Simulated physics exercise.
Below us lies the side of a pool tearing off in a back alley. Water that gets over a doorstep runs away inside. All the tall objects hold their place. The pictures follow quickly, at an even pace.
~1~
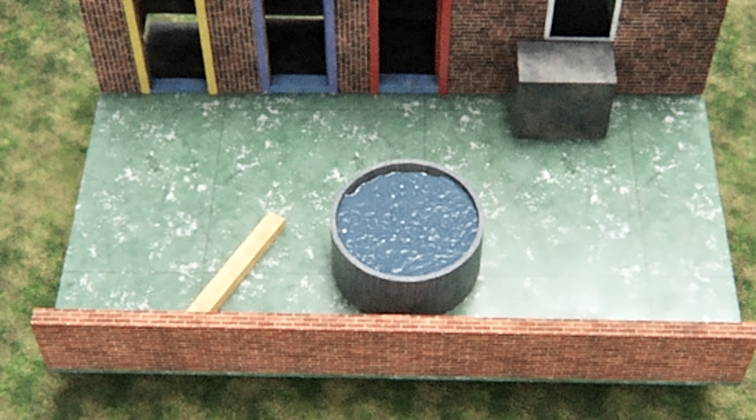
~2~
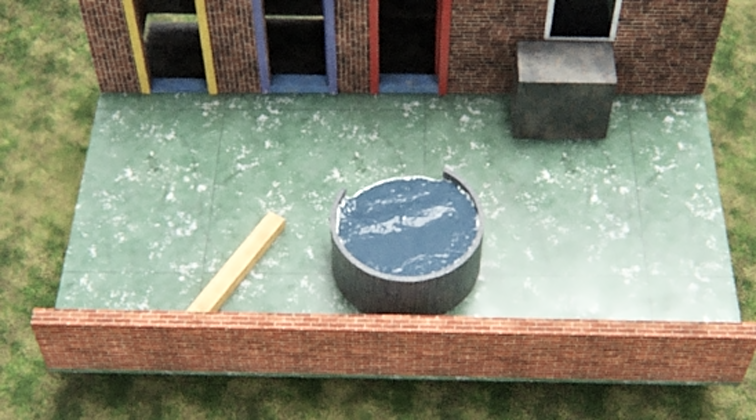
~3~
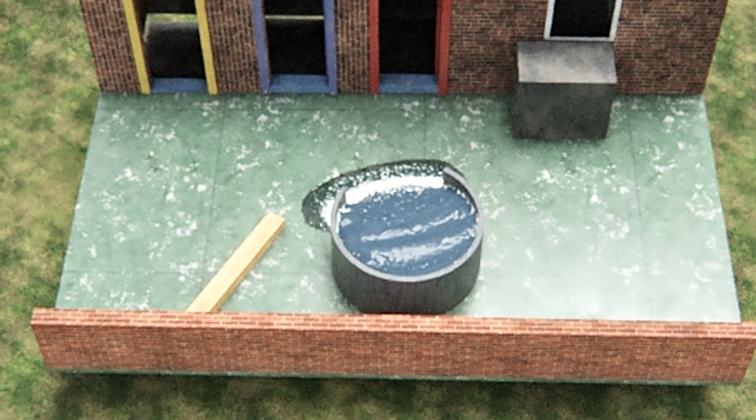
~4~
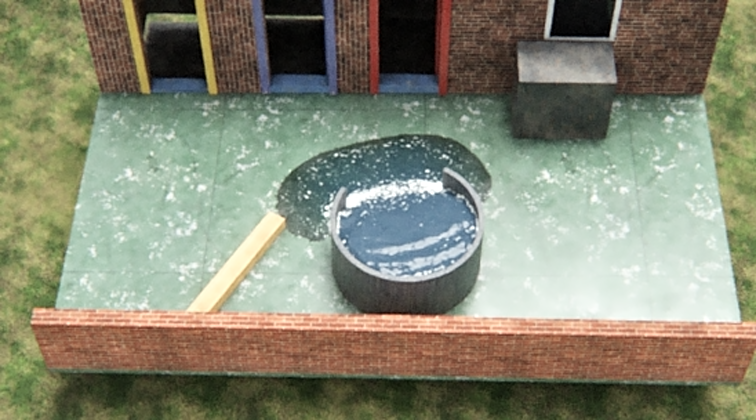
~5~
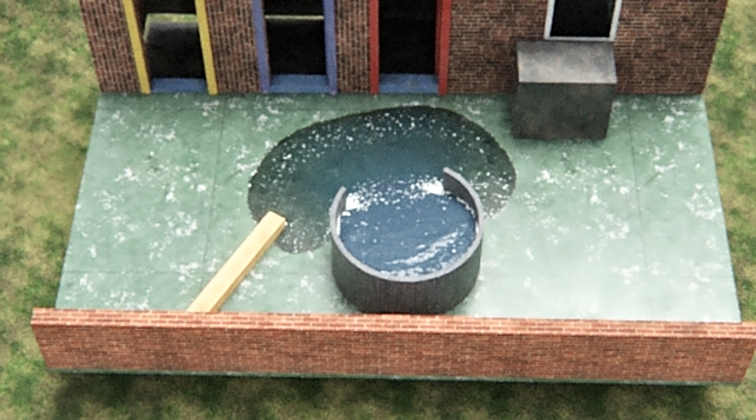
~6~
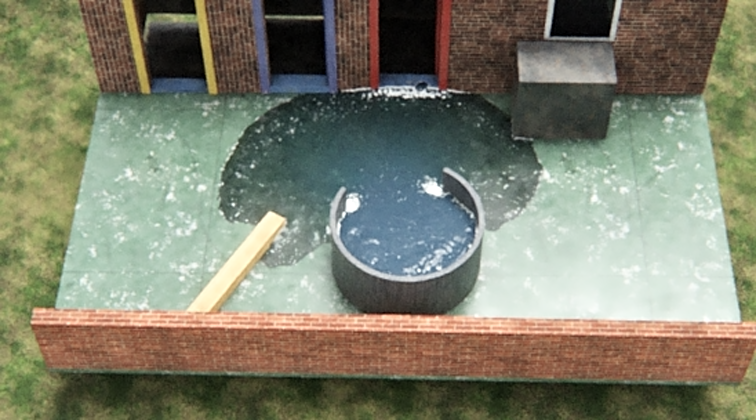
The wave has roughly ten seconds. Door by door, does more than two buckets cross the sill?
The yellow door lets in a lot; the blue door lets in a lot; the red door lets in a lot.
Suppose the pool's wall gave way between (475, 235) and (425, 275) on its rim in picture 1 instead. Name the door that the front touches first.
First comes the one in blue.
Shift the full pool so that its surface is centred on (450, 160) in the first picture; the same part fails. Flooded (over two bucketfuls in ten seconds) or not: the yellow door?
The yellow door keeps below it.
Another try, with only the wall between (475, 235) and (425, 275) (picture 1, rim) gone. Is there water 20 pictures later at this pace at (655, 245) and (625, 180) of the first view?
As listed: Wet, wet.
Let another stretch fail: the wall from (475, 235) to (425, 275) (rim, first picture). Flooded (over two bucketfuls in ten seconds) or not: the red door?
In short: Red stays under.
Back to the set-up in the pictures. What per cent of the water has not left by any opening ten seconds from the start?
Near 30 in a hundred.
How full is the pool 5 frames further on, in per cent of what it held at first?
Near 46 in a hundred.
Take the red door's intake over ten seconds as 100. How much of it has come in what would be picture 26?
Roughly 100 per cent.
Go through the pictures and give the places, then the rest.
The first frame shows still water in the round tank at (407, 222).
In the second frame, water pours out on the round tank's far side and has run to a hidden place.
In the third frame, water pours out on the round tank's far side and has run to (310, 201).
In the fourth frame, water pours out on the round tank's far side and has run to (286, 191).
In the fifth frame, the front is at (272, 155), out from the gap on the round tank's far side.
In the sixth frame, the front is at (259, 124), out from the gap on the round tank's far side.
A moment on, water covers 35 % of the floor; the yellow door under two buckets in, the blue door over two buckets in, the red door far over two buckets in.
Next, water covers 35 % of the floor; the yellow door under two buckets in, the blue door far over two buckets in, the red door far over two buckets in.
Then, water covers 40 % of the floor; the yellow door over two buckets in, the blue door far over two buckets in, the red door far over two buckets in.
Later, water covers 55 % of the floor; the yellow door over two buckets in, the blue door far over two buckets in, the red door far over two buckets in.
In the end, water covers 60 % of the floor; the yellow door over two buckets in, the blue door far over two buckets in, the red door far over two buckets in.
